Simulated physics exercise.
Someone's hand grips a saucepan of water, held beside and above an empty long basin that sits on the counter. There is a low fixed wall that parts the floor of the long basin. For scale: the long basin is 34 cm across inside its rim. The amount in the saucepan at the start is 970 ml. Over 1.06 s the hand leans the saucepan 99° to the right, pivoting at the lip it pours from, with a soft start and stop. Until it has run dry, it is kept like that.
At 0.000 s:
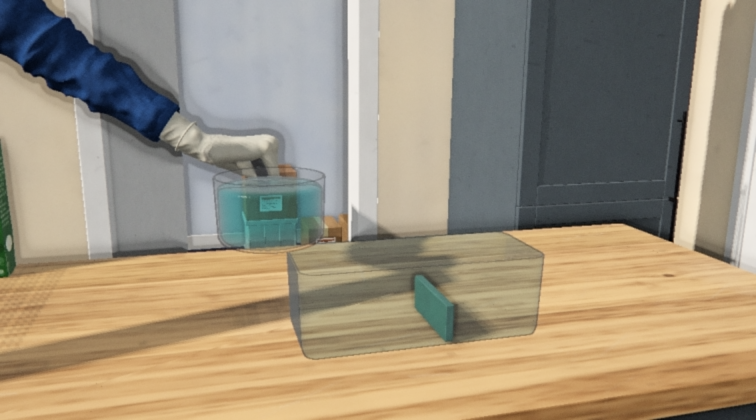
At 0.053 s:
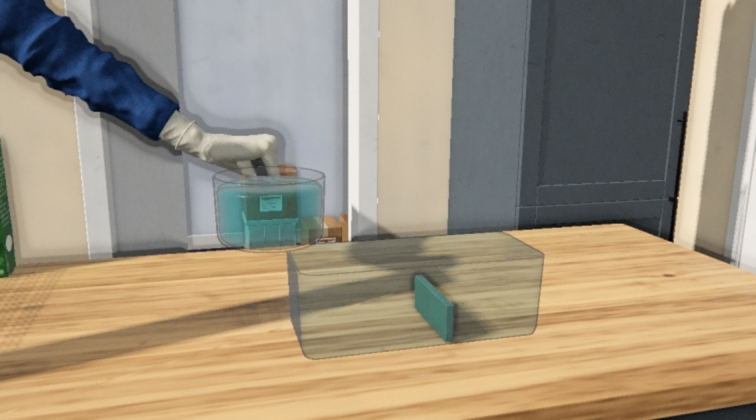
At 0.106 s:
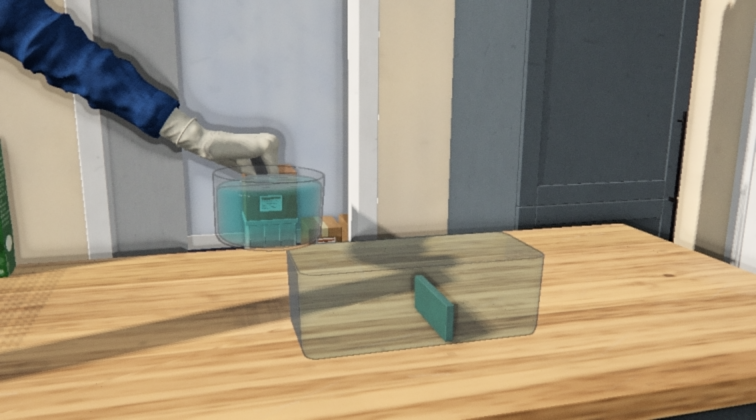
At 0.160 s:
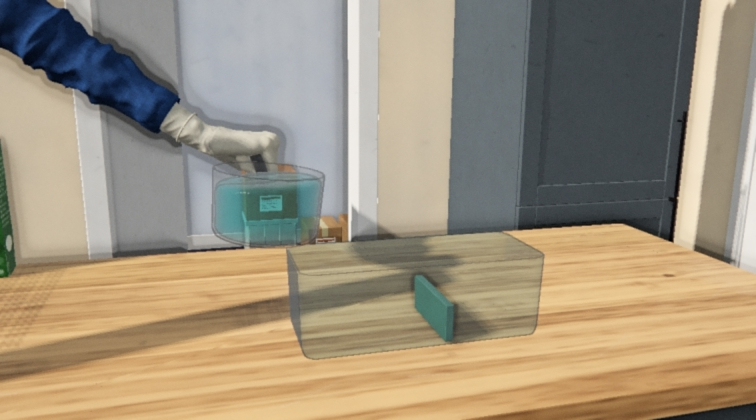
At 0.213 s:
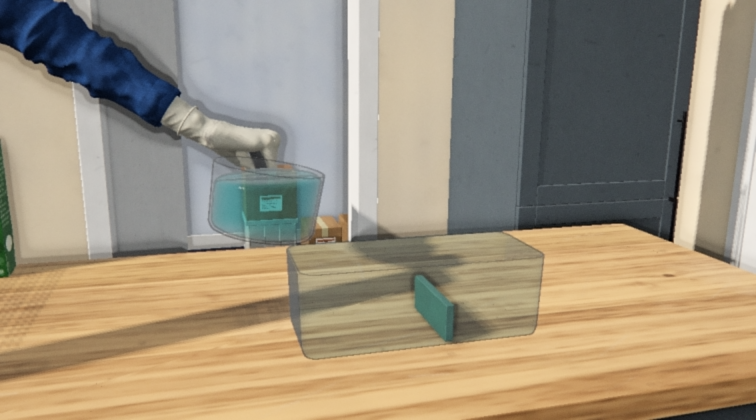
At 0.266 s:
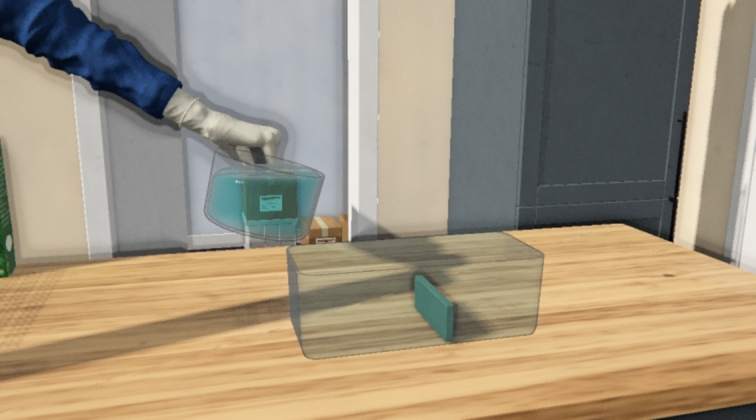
An arm in a blue sleeve and pale glove reaches in from the upper left, holding a clear saucepan of teal liquid above a light wooden counter, seen from the front. On the counter sits an empty, see-through long basin with a small green panel, before beige and grey walls and a dark door. The hand slowly leans the saucepan slightly to the right, while the basin and camera stay still.
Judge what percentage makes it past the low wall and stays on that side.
Some 5 per cent makes it over and stays.
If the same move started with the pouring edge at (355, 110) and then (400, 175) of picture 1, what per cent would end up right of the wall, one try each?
Near 75 in a hundred on the first go and near 90 in a hundred on the second.
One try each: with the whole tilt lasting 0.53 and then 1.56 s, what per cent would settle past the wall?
15 and 5 %.
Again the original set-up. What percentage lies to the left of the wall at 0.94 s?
I'd put it near 64 percent.
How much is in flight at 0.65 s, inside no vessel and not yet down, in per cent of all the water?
Estimate: About 28 % of all of it.
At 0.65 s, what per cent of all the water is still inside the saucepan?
Roughly 64 percent.
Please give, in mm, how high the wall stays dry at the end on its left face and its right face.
The left comes to roughly 16 mm and the right to roughly 50 mm.
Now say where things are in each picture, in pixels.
Tilt 0°; pouring edge (323, 175); surface from (216, 187) to (321, 183); the long basin's rim runs from (293, 261) to (524, 244); the wall's top is at (433, 291), in the first frame.
Tilt 1°; pouring edge (323, 175); surface from (216, 187) to (321, 183), in the second frame.
Tilt 2°; pouring edge (323, 175); surface from (215, 187) to (320, 180), in the third frame.
Tilt 5°; pouring edge (323, 175); surface from (214, 184) to (320, 177), in the fourth frame.
Tilt 10°; pouring edge (323, 175); surface from (213, 179) to (320, 174), in the fifth frame.
Tilt 15°; pouring edge (323, 176); surface from (212, 174) to (320, 172), in the sixth frame.
After 0.65 s the tilt is 67° and 64 per cent is still to pour, 8 is left of the wall and 0 right of it.
After 0.94 s the tilt is 96° and 15 per cent is still to pour, 63 is left of the wall and 2 right of it.
After 1.24 s the tilt is 99° and 2 per cent is still to pour, 90 is left of the wall and 3 right of it.
After 1.56 s the tilt is 99° and 0 per cent is still to pour, 92 is left of the wall and 5 right of it.
In the end 93 per cent lies left of the wall, 5 right of it and 3 outside.
